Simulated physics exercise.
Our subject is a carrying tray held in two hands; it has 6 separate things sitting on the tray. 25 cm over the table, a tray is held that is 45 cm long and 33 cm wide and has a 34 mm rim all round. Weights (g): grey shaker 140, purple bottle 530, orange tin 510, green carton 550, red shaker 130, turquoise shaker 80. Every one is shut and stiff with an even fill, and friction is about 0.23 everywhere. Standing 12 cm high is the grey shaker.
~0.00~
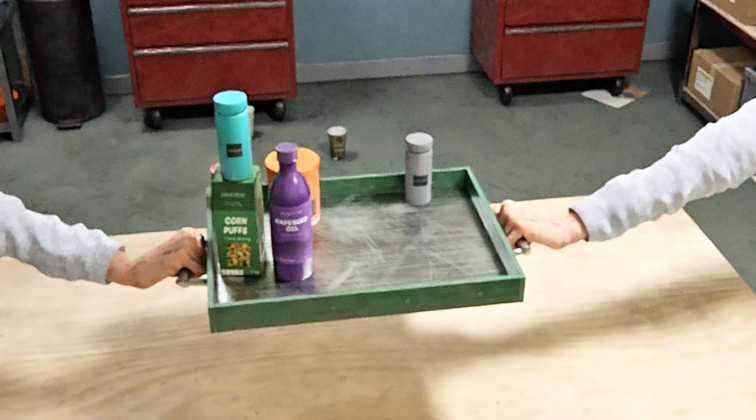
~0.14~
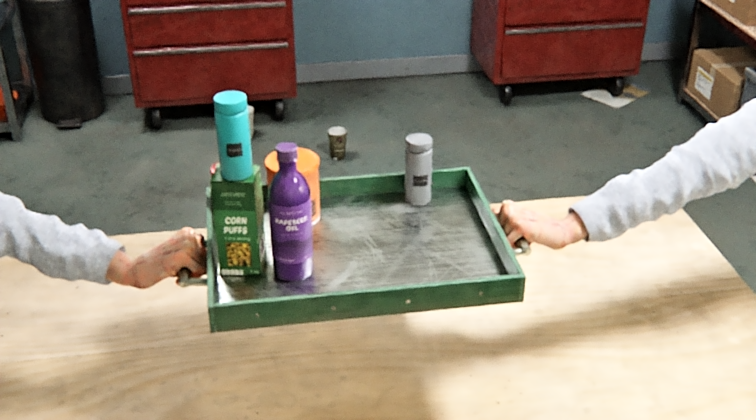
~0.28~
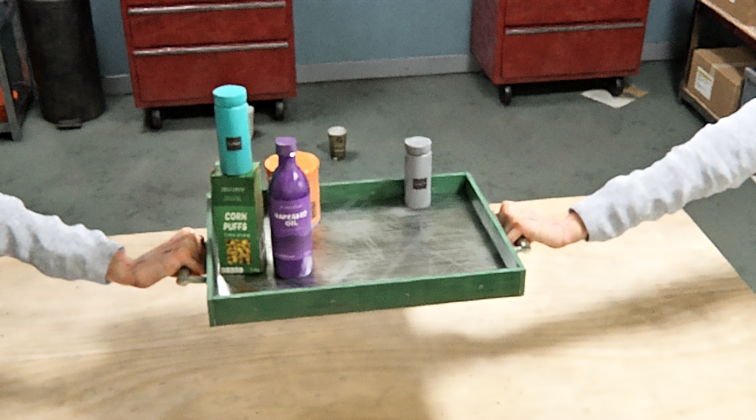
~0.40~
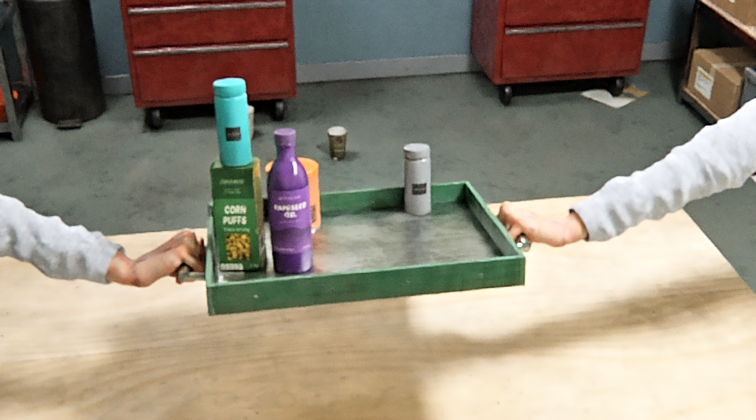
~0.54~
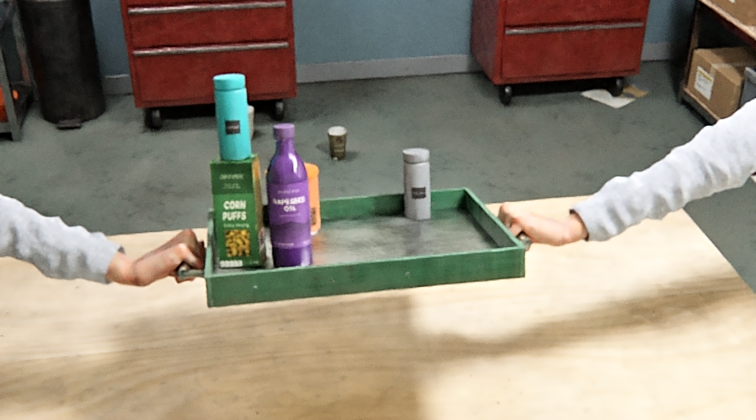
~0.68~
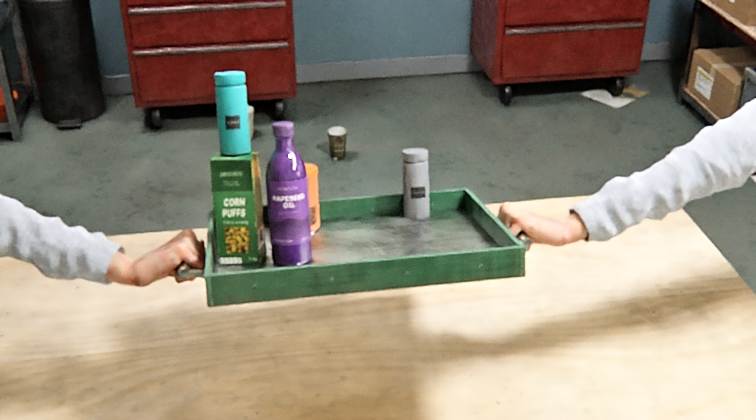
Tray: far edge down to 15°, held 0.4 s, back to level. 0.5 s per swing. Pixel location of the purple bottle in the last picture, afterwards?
Roughly (283, 179).
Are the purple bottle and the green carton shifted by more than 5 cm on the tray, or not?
The purple bottle gets shifted; the green carton gets shifted.
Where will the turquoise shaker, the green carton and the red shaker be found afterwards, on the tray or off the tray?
Well, the turquoise shaker does come off, the green carton does not come off, and the red shaker does not come off.
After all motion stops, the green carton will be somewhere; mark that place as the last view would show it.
In the last picture it sits around (242, 181).
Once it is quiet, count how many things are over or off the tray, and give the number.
That gives 1.
After 0.88 s, tilt 15°, far edge down; purple bottle slid 5 cm near (286, 187); turquoise shaker tipped 49° from how it sat; green carton slid 5 cm.
After 0.98 s, tilt 15°, far edge down; turquoise shaker now off the tray; purple bottle slid 7 cm near (285, 184); green carton slid 7 cm.
After 1.08 s, tilt 14°, far edge down; purple bottle slid 10 cm near (284, 179); green carton slid 9 cm; red shaker slid 2 cm.
After 1.28 s, tilt 6°, far edge down; purple bottle slid 10 cm near (283, 179); green carton slid 12 cm; red shaker slid 2 cm.
At rest (2.0 s), off the tray, turquoise shaker; not toppled but over 5 cm from the start, purple bottle and green carton; the other 3 in place, give or take 5 cm. In the last view, purple bottle near (283, 179).
